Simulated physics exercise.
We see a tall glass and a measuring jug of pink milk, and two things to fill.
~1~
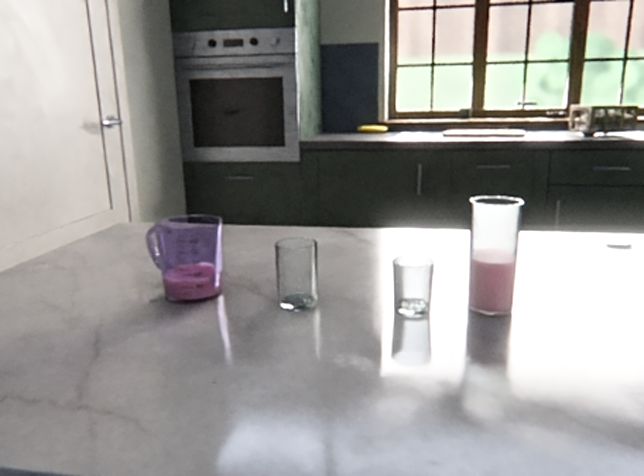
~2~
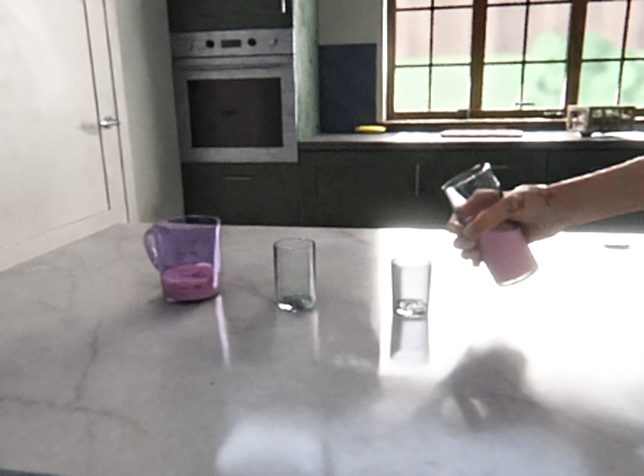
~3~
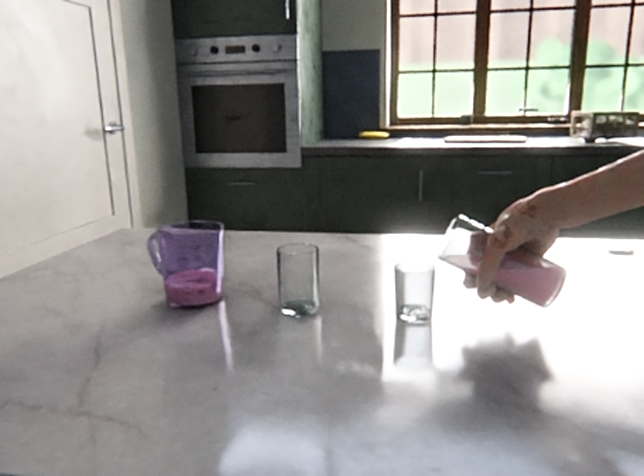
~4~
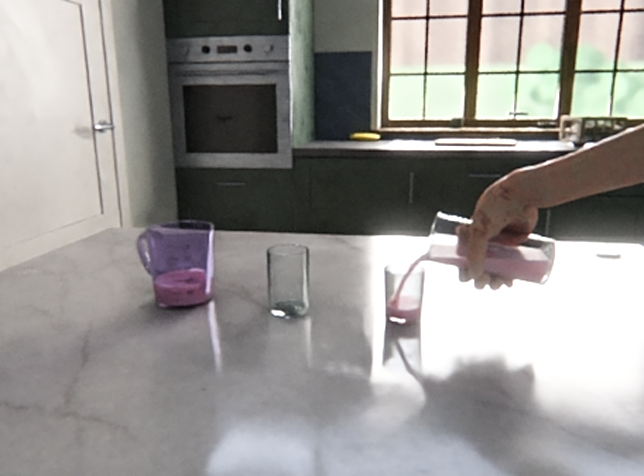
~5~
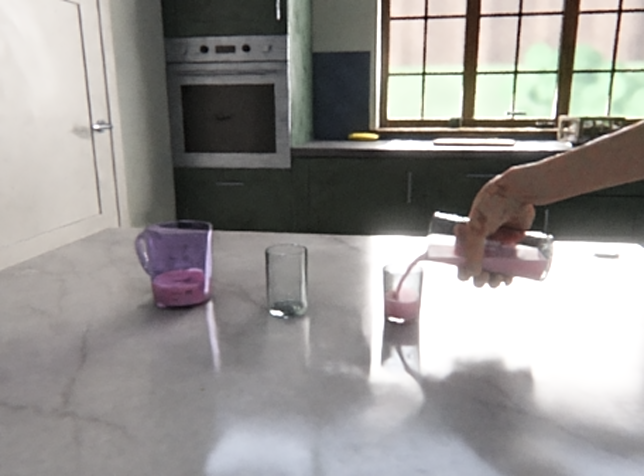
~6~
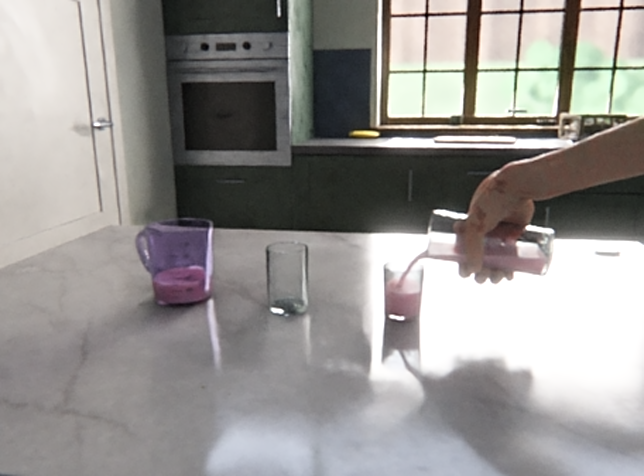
On a kitchen counter, a hand lifts a tall glass and pours pink milk into a small glass.
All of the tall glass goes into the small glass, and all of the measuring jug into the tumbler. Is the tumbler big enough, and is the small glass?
The tumbler is big enough; the small glass is too small.
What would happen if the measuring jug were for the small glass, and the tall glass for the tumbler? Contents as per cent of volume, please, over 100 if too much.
Load vs capacity: 120 % first, then 90 %.
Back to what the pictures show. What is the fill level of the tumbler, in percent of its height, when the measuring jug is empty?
About 80%.
Shortly, the small glass is nearly full.
Then, the small glass is full to the brim, some went over its rim.
At the finish, the tumbler is about three quarters full; the small glass is full to the brim, some went over its rim.
